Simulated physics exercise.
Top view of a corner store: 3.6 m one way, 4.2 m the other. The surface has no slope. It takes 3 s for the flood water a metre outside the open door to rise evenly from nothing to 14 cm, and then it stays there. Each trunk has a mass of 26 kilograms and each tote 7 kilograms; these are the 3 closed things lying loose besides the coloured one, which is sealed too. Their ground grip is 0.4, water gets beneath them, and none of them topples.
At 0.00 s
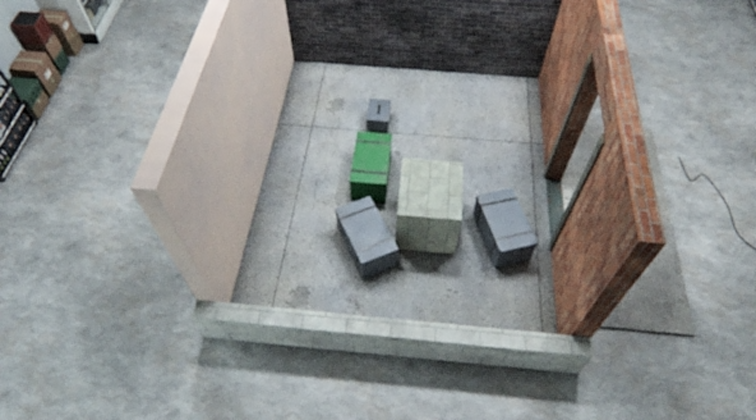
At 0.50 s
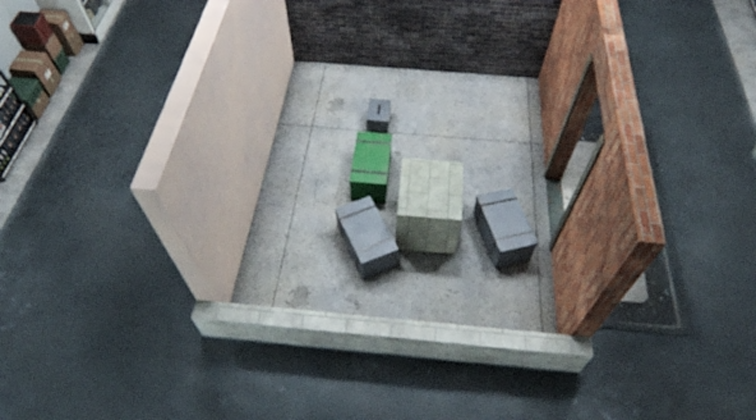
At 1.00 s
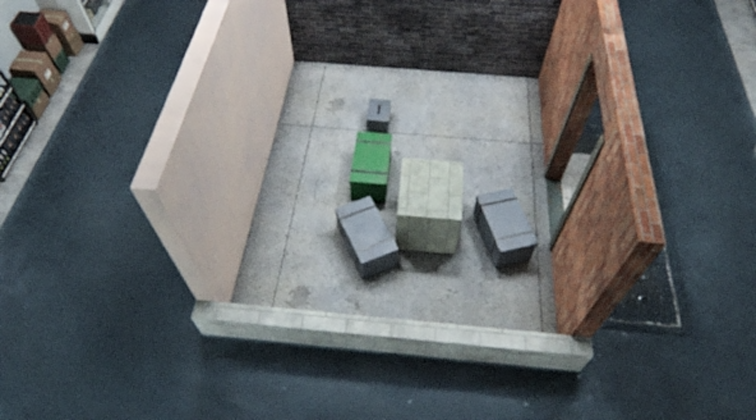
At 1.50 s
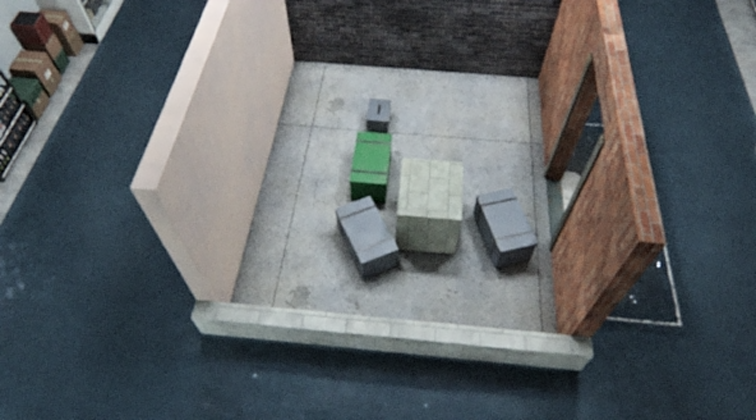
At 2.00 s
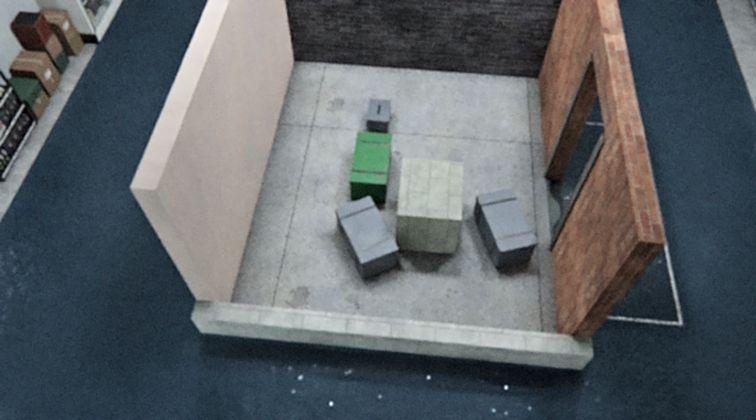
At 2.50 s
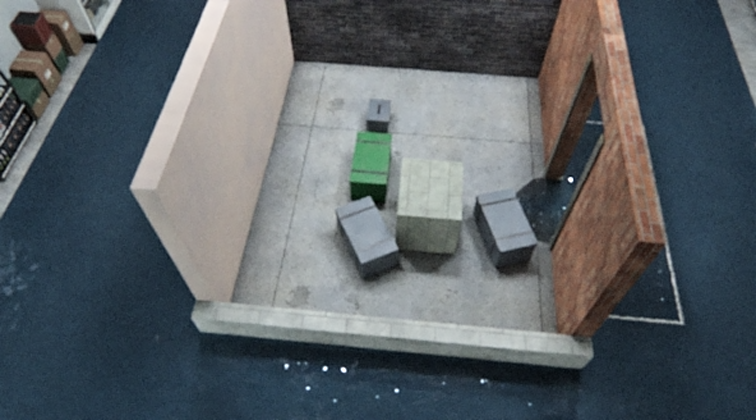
A roofless corner store with a pale left wall, dark back wall and brick right wall is seen from high above, with a low ledge in front. A green trunk, three grey closed boxes and a pale tiled block stand on its grey floor. Dark blue water spreads around the outside, white specks appear on it, and a little enters through the right-hand opening, while the objects and camera stay still.
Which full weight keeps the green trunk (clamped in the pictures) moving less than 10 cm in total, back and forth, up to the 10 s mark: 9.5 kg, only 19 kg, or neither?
Only 19 kg does it.
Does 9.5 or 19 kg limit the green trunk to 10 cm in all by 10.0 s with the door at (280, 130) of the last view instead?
Then no option works.
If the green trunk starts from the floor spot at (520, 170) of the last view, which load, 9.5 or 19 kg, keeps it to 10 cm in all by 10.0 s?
Result: Both fail.
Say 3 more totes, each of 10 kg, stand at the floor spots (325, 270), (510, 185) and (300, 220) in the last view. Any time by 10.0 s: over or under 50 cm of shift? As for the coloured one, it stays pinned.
Taking them in turn, the first is inside the line, the second beyond the line and the third inside the line.
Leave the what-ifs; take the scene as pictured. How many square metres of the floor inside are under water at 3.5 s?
Wet area: Approx. 1.5 m2.
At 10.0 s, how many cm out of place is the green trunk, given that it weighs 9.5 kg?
Shift: About 80 cm.
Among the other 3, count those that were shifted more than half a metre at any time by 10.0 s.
Count: 1.
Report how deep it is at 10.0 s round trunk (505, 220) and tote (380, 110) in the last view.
I'd estimate 6 cm for the first and 4 cm for the second.
After 3.5 s the green trunk would be 0 cm from its start with 9.5 kg and 0 cm from its start with 19 kg; 0 cm of water round it then.
After 4.5 s the green trunk would be 1 cm from its start with 9.5 kg and 0 cm from its start with 19 kg; 2 cm of water round it then.
After 7.0 s the green trunk would be 53 cm from its start with 9.5 kg and 0 cm from its start with 19 kg; 2 cm of water round it then.
After 10.0 s the green trunk would be 79 cm from its start with 9.5 kg and 0 cm from its start with 19 kg; 3 cm of water round it then.
